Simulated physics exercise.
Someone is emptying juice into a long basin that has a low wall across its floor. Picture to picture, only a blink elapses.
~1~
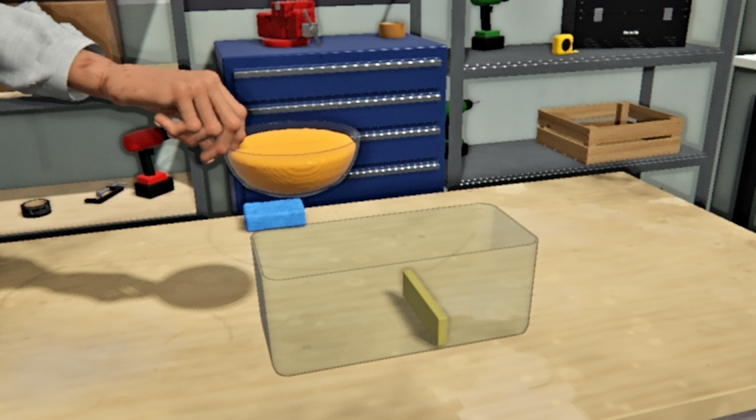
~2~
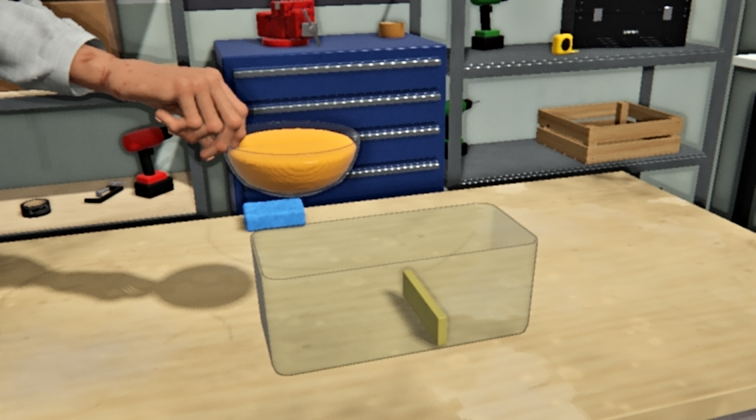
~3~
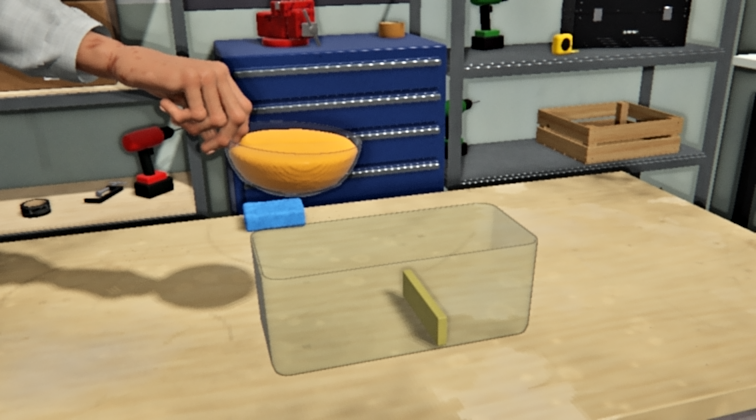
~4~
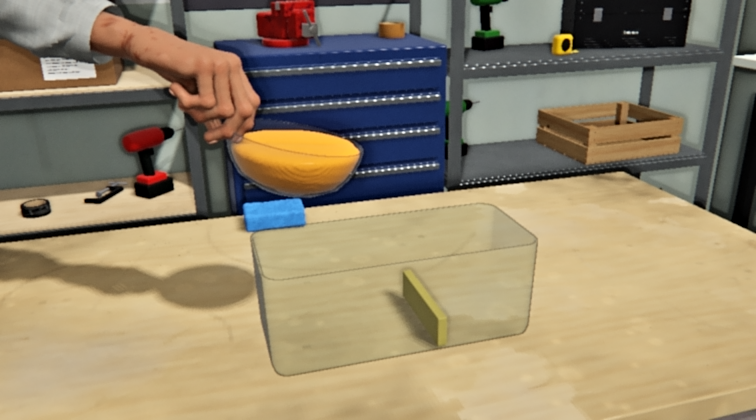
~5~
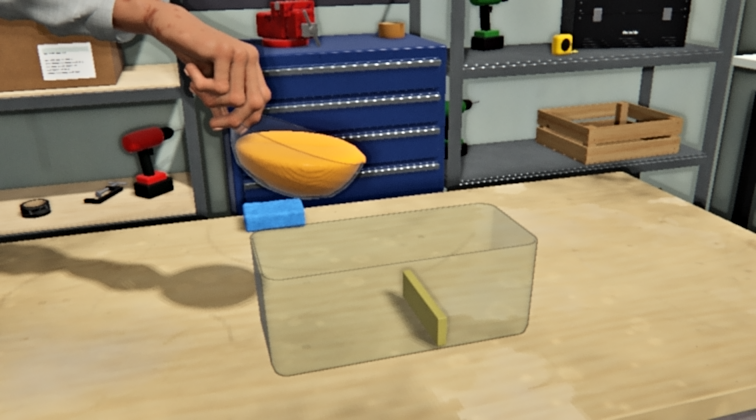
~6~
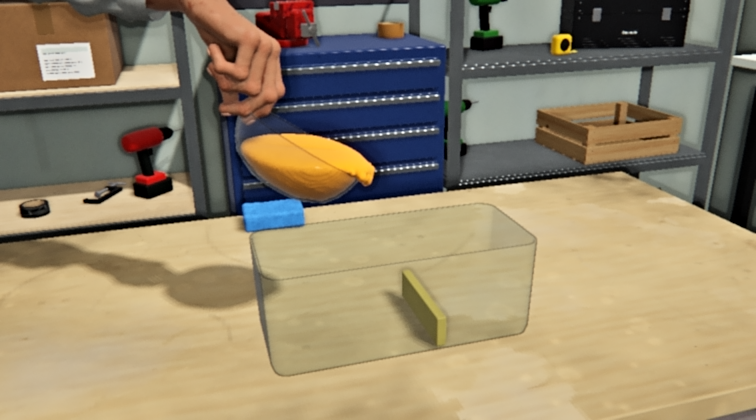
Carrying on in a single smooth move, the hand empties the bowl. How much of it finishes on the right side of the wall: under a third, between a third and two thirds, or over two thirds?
Under a third.
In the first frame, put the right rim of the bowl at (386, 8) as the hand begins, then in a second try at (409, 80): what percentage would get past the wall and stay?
About 60 % the first time, about 65 % the second.
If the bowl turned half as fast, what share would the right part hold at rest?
20 per cent or thereabouts.
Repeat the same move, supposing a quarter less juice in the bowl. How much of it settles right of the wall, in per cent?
It should come out close to 5 per cent.
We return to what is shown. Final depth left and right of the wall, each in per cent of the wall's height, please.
Left of the wall 50 %, right of the wall 10 %.
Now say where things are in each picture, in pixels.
The first frame shows tilt 0°; pouring edge (356, 133); surface from (226, 150) to (353, 138); the long basin's rim runs from (257, 256) to (515, 222); the wall's top is at (424, 294).
The second frame shows tilt 2°; pouring edge (357, 134); surface from (225, 148) to (352, 139).
The third frame shows tilt 6°; pouring edge (358, 139); surface from (227, 145) to (354, 141).
The fourth frame shows tilt 14°; pouring edge (360, 148); surface from (230, 144) to (356, 144).
The fifth frame shows tilt 23°; pouring edge (360, 159); surface from (235, 143) to (357, 153); 4 per cent is over the edge.
The sixth frame shows tilt 35°; pouring edge (357, 172); surface from (240, 146) to (343, 156); 13 per cent is over the edge.
A moment on, the bowl is tipped right over and 3 per cent is still to pour, 78 is left of the wall and 5 right of it.
Next, the bowl is tipped right over and 0 per cent is still to pour, 88 is left of the wall and 9 right of it.
Then the bowl is tipped right over and 0 per cent is still to pour, 87 is left of the wall and 12 right of it.
Later the bowl is tipped right over and 0 per cent is still to pour, 87 is left of the wall and 12 right of it.
Finally, 87 per cent lies left of the wall, 12 right of it and 2 outside.
